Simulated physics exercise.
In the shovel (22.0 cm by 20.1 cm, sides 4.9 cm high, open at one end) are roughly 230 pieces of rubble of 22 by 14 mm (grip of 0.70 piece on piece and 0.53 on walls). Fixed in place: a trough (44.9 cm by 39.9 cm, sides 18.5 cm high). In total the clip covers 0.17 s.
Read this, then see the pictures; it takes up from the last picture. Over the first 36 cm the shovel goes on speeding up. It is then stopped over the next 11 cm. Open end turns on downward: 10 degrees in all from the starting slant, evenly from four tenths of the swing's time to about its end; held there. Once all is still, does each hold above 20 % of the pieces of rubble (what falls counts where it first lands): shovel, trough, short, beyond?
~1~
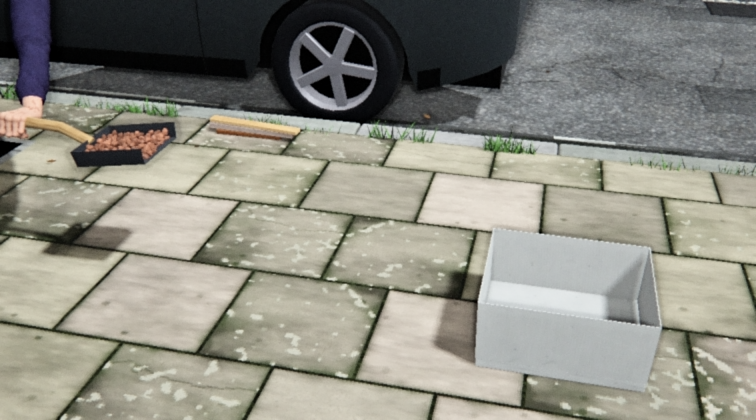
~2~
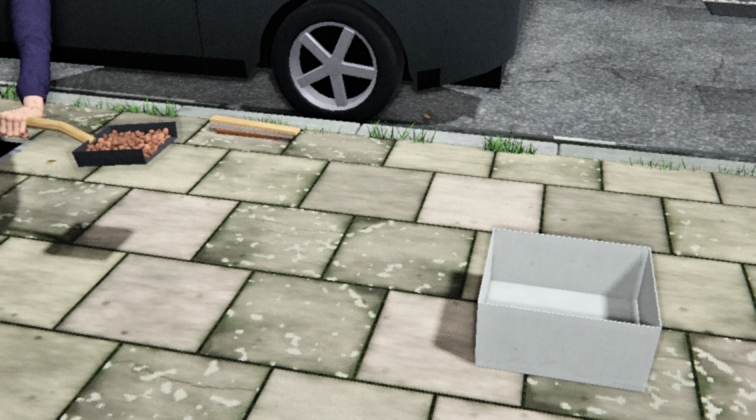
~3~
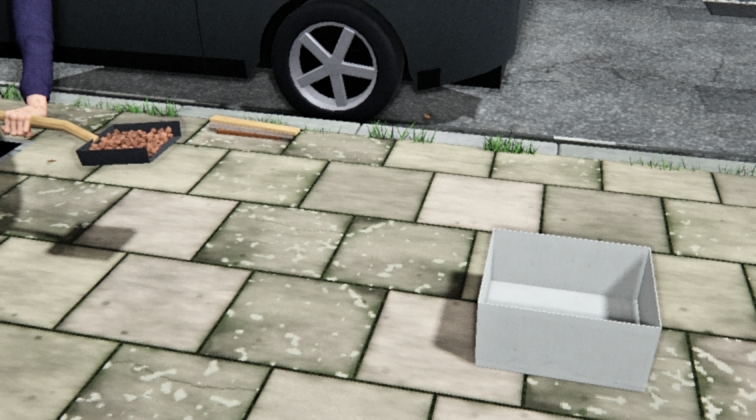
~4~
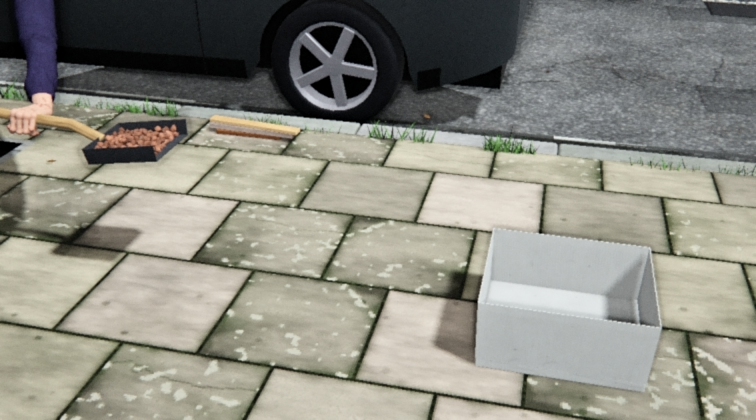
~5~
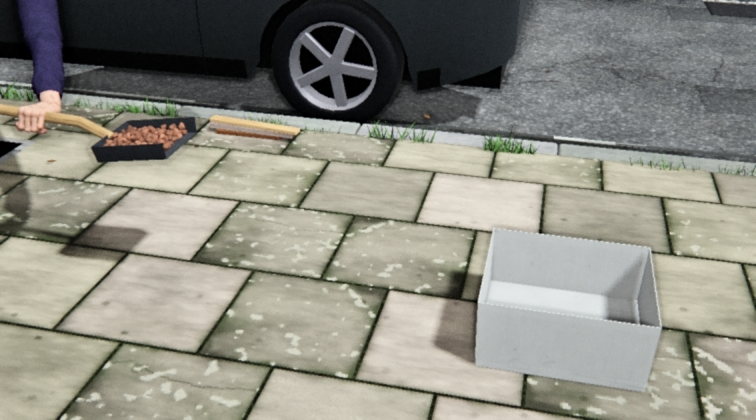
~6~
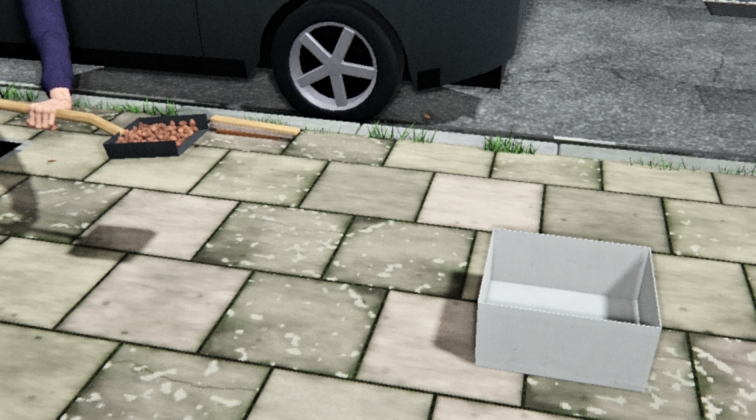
In the end shovel: Will amass a fifth or less. Trough: Will amass more than a fifth. On the ground short of the target's middle: Will amass a fifth or less. Ground beyond: Will amass a fifth or less.
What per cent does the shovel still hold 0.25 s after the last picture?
Around 35 percent.
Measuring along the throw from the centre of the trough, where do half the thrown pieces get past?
About 15 cm beyond.
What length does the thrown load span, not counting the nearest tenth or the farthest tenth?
It spans around 25 cm.
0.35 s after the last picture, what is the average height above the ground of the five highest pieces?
Roughly 60 centimetres up.
Then, 0.13 s after the last picture, tilt 5 degrees; shovel 100 %; middle of all pieces near (225, 117).
Then, 0.25 s after the last picture, tilt 1 degrees; shovel 35 %, in the air 65 %; middle of all pieces near (315, 112).
Then, 0.35 s after the last picture, tilt 1 degrees; in the air 100 %; middle of all pieces near (393, 142).
Then, 0.45 s after the last picture, tilt 1 degrees; in the air 100 %; middle of all pieces near (470, 205).
In the end, shovel 0 %, trough 95 %, short 5 %, beyond 0 %.
